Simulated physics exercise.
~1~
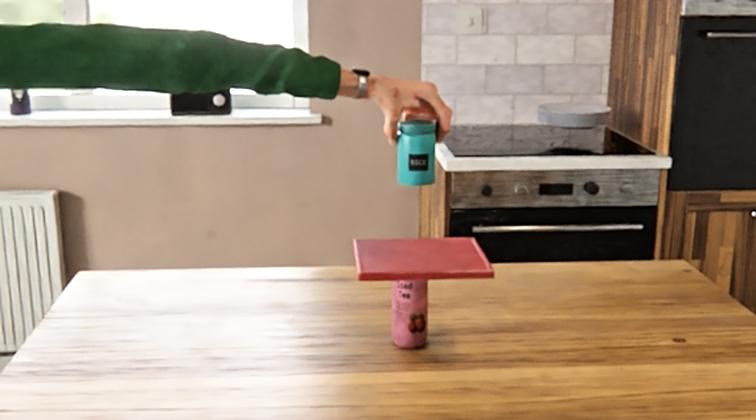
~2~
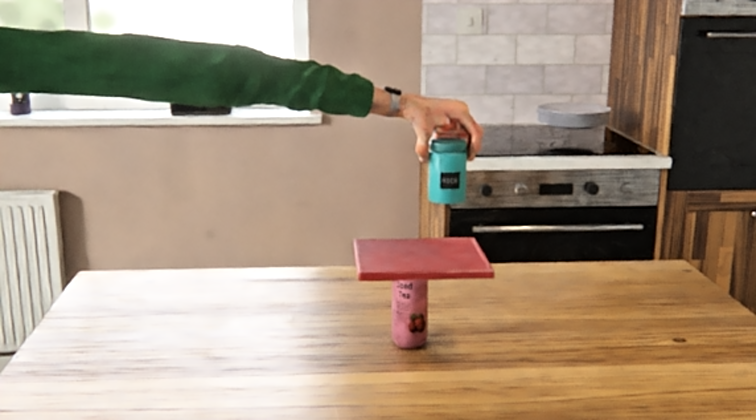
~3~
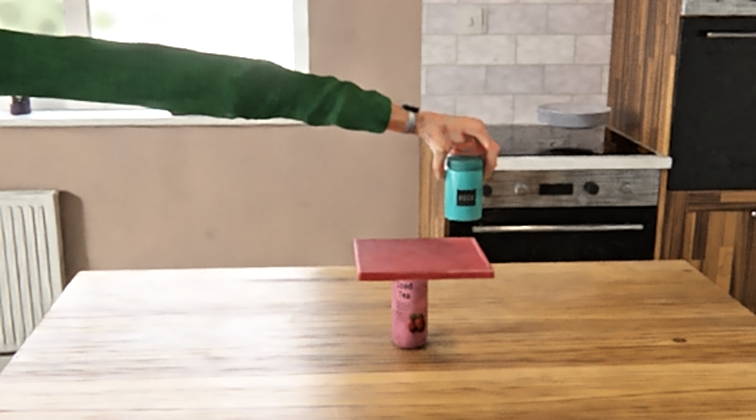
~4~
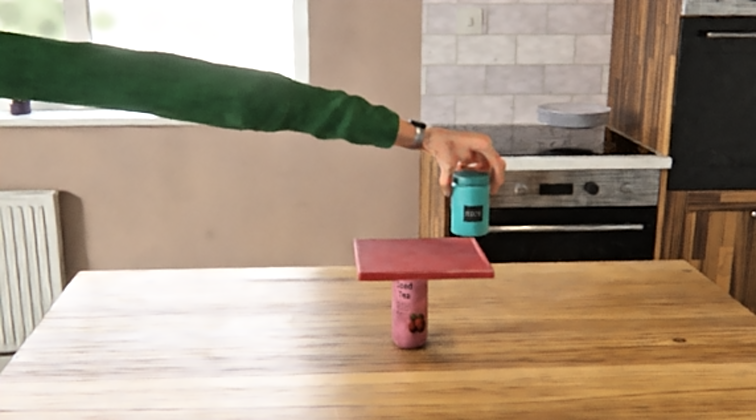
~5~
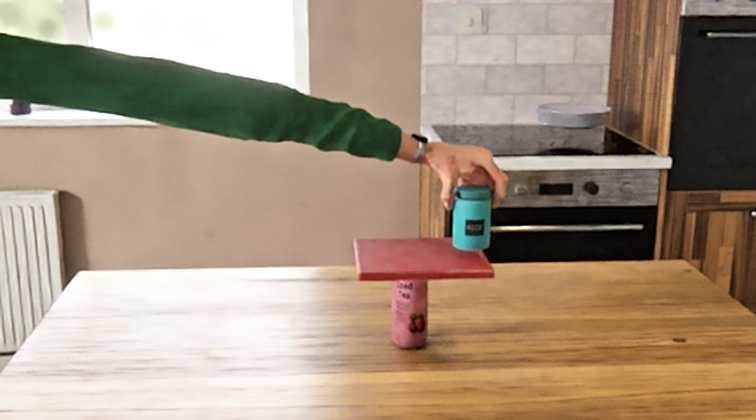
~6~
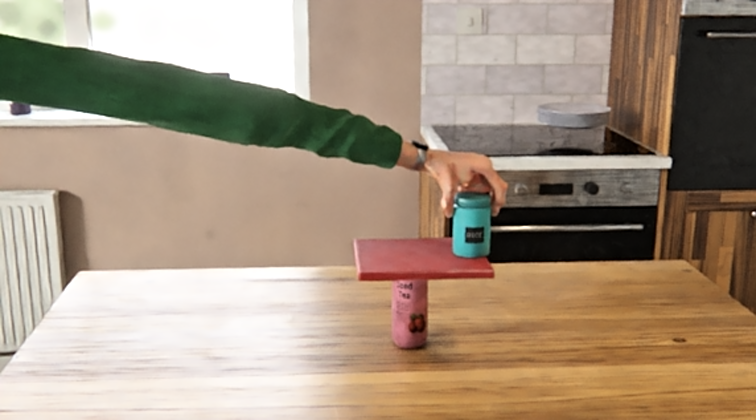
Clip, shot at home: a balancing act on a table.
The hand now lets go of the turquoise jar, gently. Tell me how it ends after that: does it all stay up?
No, I expect the stack to come down, at least in part.
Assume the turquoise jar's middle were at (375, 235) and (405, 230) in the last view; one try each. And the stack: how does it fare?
Well, the first time the stack comes down, and the second time it stays put.
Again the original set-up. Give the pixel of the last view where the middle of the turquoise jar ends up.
It ends up close to (518, 323).
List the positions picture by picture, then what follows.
In the first frame, on its way; turquoise jar (417, 153); pink can (410, 303).
In the second frame, on its way; turquoise jar (447, 170); pink can (410, 303).
In the third frame, on its way; turquoise jar (464, 188); pink can (410, 303).
In the fourth frame, on its way; turquoise jar (470, 203); pink can (410, 303).
In the fifth frame, on its way; turquoise jar (472, 217); pink can (410, 303).
In the sixth frame, set down, still held; turquoise jar (472, 224); pink can (410, 303).
Then, 0.40 s past the last view, red lid and turquoise jar now fallen.
Then, 0.50 s past the last view, things are still on the move.
Finally, fallen, red lid and turquoise jar; pink can still in place. Final places as the last picture's camera would see them, turquoise jar near (518, 323). The stack gives way.
